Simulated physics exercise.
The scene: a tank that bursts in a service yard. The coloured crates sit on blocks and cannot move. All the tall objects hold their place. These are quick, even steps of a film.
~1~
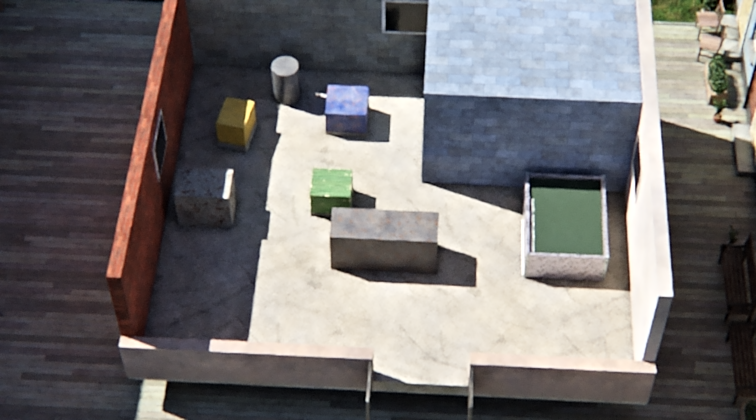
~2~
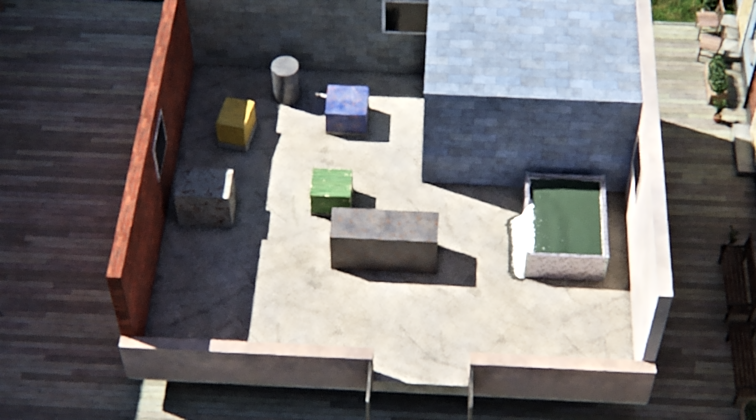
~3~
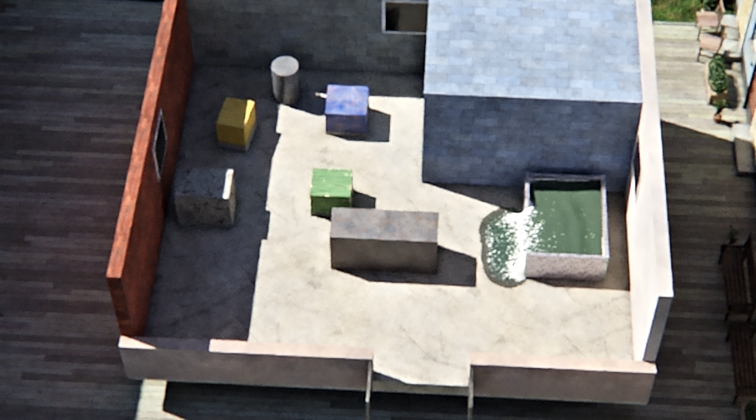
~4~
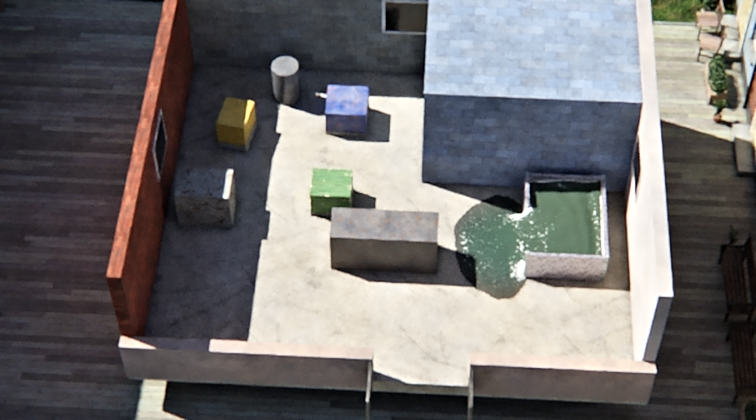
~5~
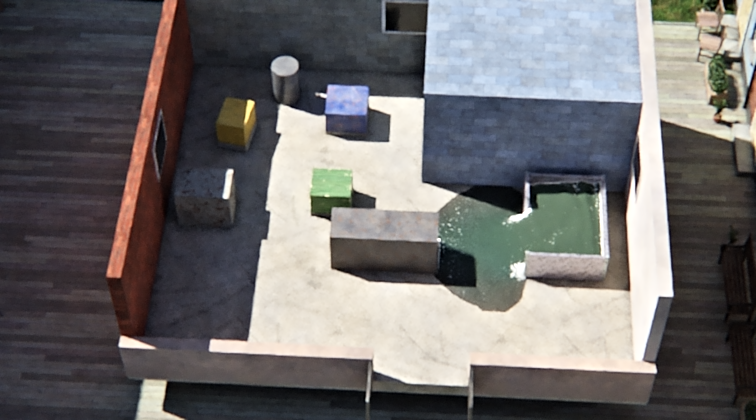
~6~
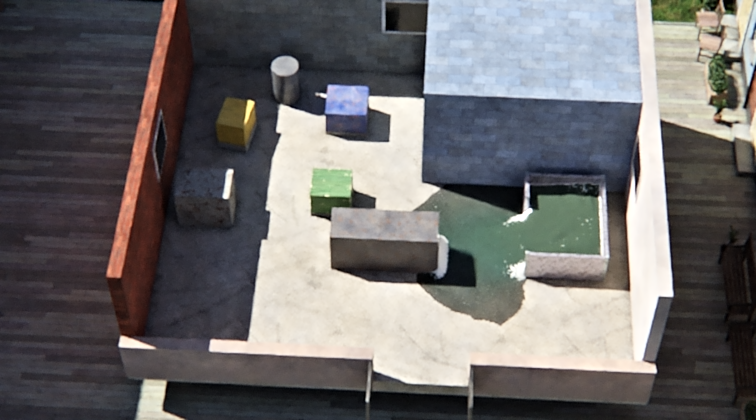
Dark green water sits still in a pale tank at the right of a walled yard, then bursts out through the tank's left side in a white, foamy rush. It spreads left across the pale floor in a widening green pool, reaching the long grey block and fanning out above and below it.
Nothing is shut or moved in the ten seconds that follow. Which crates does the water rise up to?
One by one: The yellow crate escapes dry; the blue crate is wetted; the green crate is wetted.
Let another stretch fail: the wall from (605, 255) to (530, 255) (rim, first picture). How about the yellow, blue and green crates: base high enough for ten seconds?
In short: The yellow one stays dry, the blue one escapes it, the green one escapes it.
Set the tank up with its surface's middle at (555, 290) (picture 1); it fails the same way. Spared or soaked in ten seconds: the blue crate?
Then: The blue one is spared.
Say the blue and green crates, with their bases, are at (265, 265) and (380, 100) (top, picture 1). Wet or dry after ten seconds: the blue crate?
My reading: The blue crate is safe.
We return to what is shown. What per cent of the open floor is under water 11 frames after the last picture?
Near 35 in a hundred.
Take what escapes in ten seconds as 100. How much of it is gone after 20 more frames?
Close to 50 %.
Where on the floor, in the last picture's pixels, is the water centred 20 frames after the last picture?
Close to (418, 237).
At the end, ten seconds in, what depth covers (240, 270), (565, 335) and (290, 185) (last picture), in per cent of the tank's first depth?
About 6, 2 and 4 per cent.
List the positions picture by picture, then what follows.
The first picture shows still water in the tank at (566, 217).
In the second picture, the front is at (516, 218), out from the gap at (527, 241).
In the third picture, water pours out at (527, 242) and has run to (494, 215).
In the fourth picture, water pours out at (527, 242) and has run to (460, 226).
In the fifth picture, the front is at a hidden place, out from the gap at (527, 242).
In the sixth picture, water pours out at (527, 243) and has run to a hidden place.
A moment on, water covers 20 % of the floor; the yellow crate not reached, the blue crate not reached, the green crate water round its plinth.
Next, water covers 35 % of the floor; the yellow crate not reached, the blue crate water round its plinth, the green crate water round its plinth.
Then, water covers 50 % of the floor; the yellow crate water round its plinth, the blue crate water round its plinth, the green crate water round its plinth.
Later, water covers 70 % of the floor; the yellow crate water round its plinth, the blue crate water round its plinth, the green crate water round its plinth.
In the end, water covers 90 % of the floor; the yellow crate stayed above the water, the blue crate was topped, the green crate was topped.
